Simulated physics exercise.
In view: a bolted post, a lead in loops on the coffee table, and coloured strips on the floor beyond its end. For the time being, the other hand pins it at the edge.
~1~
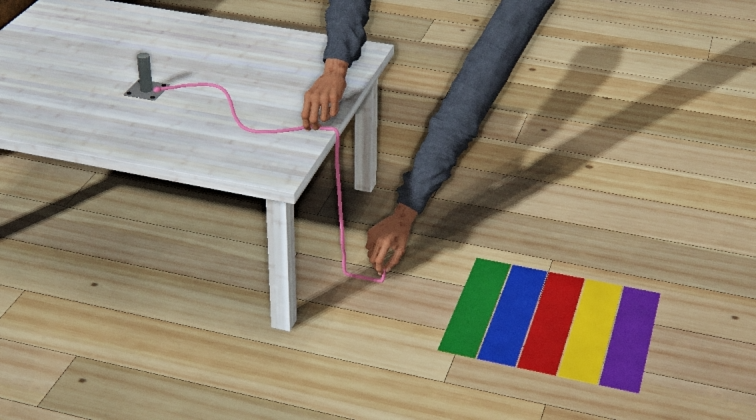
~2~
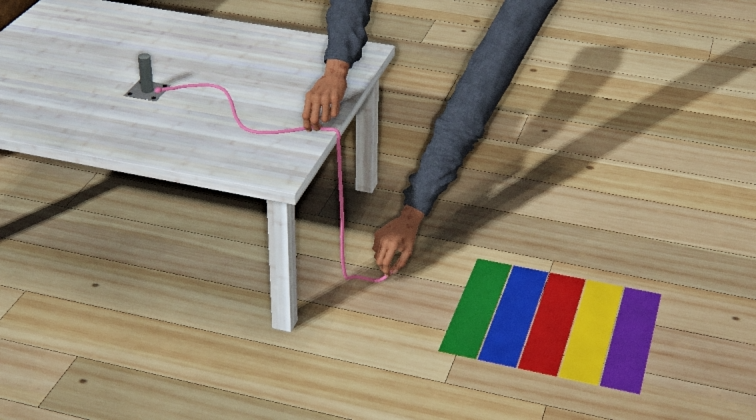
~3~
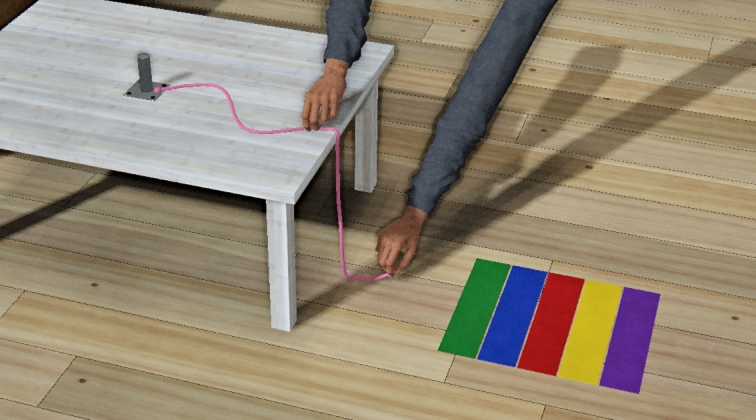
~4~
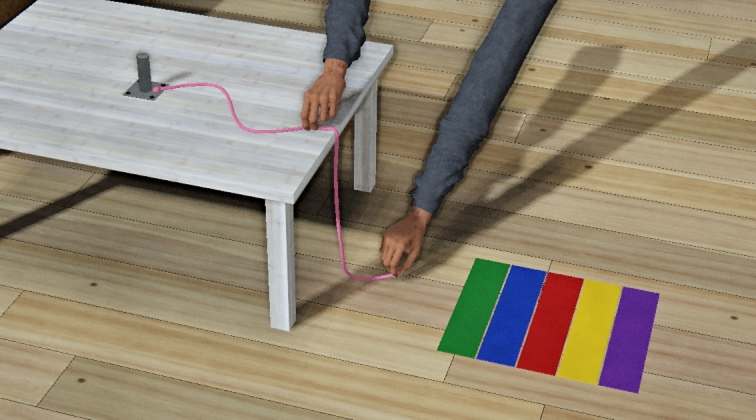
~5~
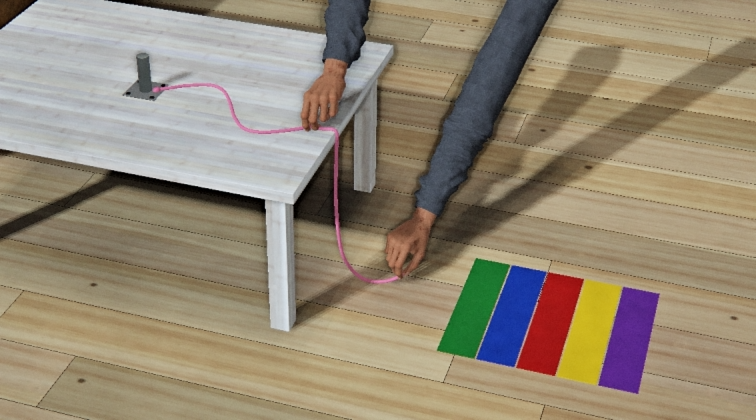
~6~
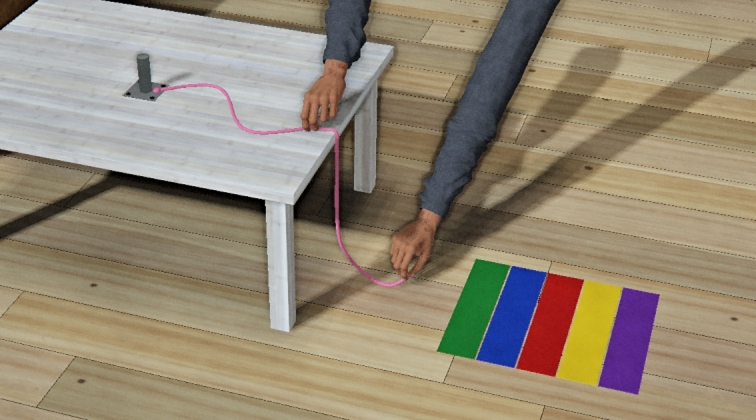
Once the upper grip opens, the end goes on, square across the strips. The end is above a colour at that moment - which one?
The red one.
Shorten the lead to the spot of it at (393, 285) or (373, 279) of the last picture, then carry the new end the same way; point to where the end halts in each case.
In order, about (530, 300) and about (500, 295).
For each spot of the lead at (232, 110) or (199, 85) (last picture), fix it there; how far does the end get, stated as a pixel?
Try by try: (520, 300), (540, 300).
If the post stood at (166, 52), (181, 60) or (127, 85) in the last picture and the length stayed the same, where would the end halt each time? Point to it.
Results per try: (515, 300); (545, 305); (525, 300).
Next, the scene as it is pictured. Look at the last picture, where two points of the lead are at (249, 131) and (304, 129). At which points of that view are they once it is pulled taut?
The first at (301, 123), the second at (350, 144).
Early on, end near (477, 290); over green.
Midway, end near (524, 299); over blue.
At the end of the slack, end near (552, 305); over red. It halts on the red strip.
